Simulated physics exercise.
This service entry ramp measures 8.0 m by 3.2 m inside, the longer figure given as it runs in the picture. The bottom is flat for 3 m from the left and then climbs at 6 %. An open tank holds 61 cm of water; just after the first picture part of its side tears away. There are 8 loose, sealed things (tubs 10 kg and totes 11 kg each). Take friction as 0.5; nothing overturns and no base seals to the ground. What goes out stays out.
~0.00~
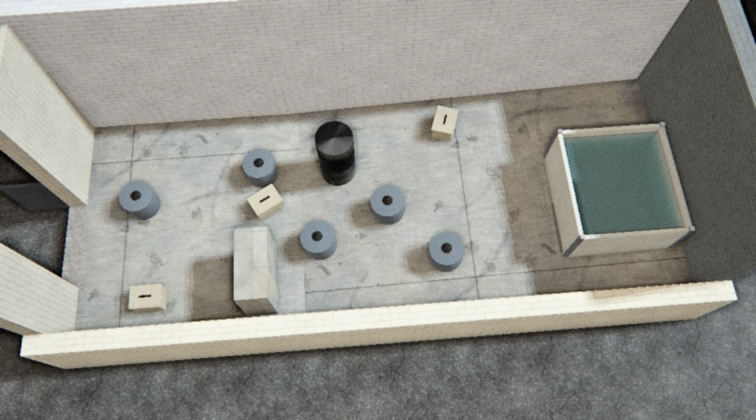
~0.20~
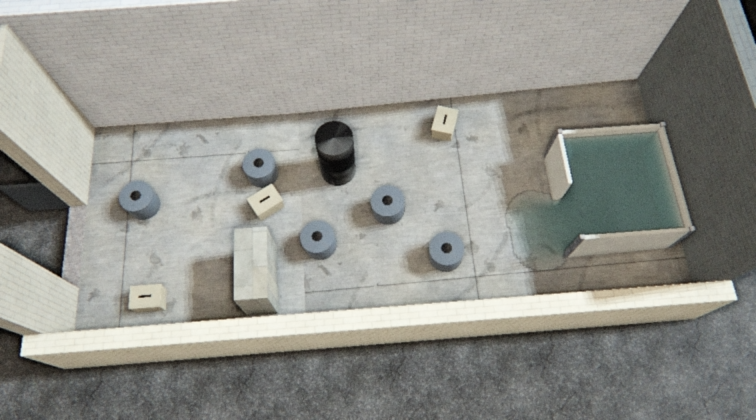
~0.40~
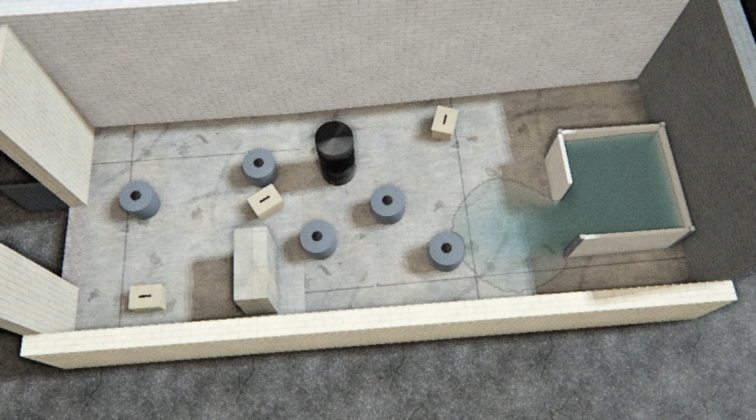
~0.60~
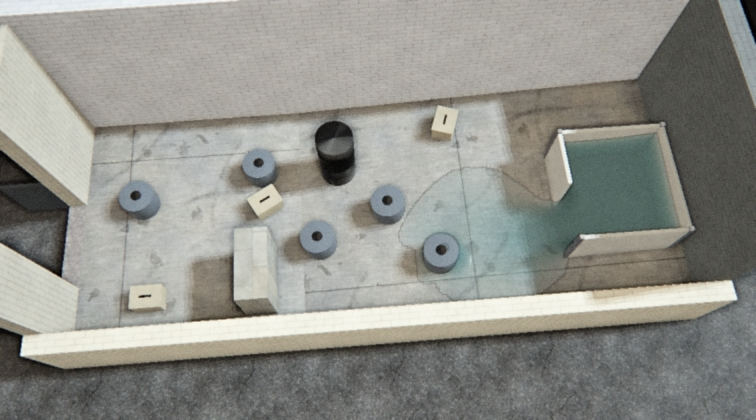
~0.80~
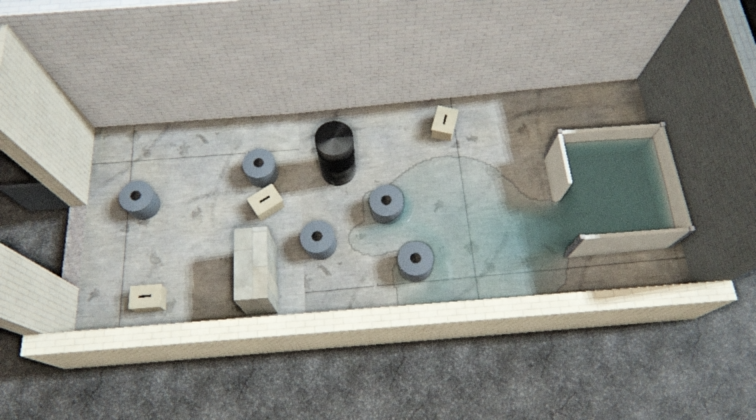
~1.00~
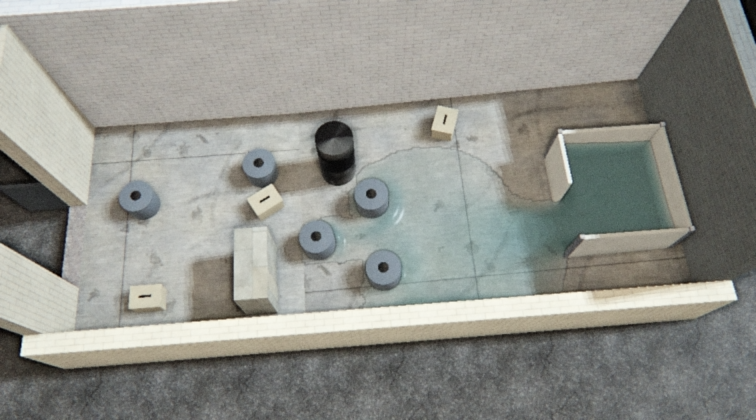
At the start, water fills a square tank at the right of a walled floor scattered with round grey tubs and pale boxes. Part of the tank's left side opens and water spreads leftward across the floor, shifting the nearest tub left, then nudging a second tub slightly left.
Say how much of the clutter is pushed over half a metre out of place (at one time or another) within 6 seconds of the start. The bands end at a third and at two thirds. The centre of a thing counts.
It is one to two thirds.
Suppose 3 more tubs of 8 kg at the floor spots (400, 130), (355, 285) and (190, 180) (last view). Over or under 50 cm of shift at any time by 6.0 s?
In turn: Under, over, past it.
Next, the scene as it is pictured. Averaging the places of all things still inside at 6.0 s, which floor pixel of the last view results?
Around (219, 197).
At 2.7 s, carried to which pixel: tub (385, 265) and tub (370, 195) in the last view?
Around (304, 277) and (202, 206).
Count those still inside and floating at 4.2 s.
3 of them.
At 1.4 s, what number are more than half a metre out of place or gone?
I count 2.
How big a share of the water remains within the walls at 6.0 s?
Some 92 per cent remains.
After 1.4 s 2 of 8 are over 50 cm from their spots; 0 afloat.
After 2.7 s 4 of 8 are over 50 cm from their spots; 1 afloat.
After 4.2 s 5 of 8 are over 50 cm from their spots; 3 afloat.
After 6.0 s 5 of 8 are over 50 cm from their spots, and 5 have been at some point; 5 afloat.
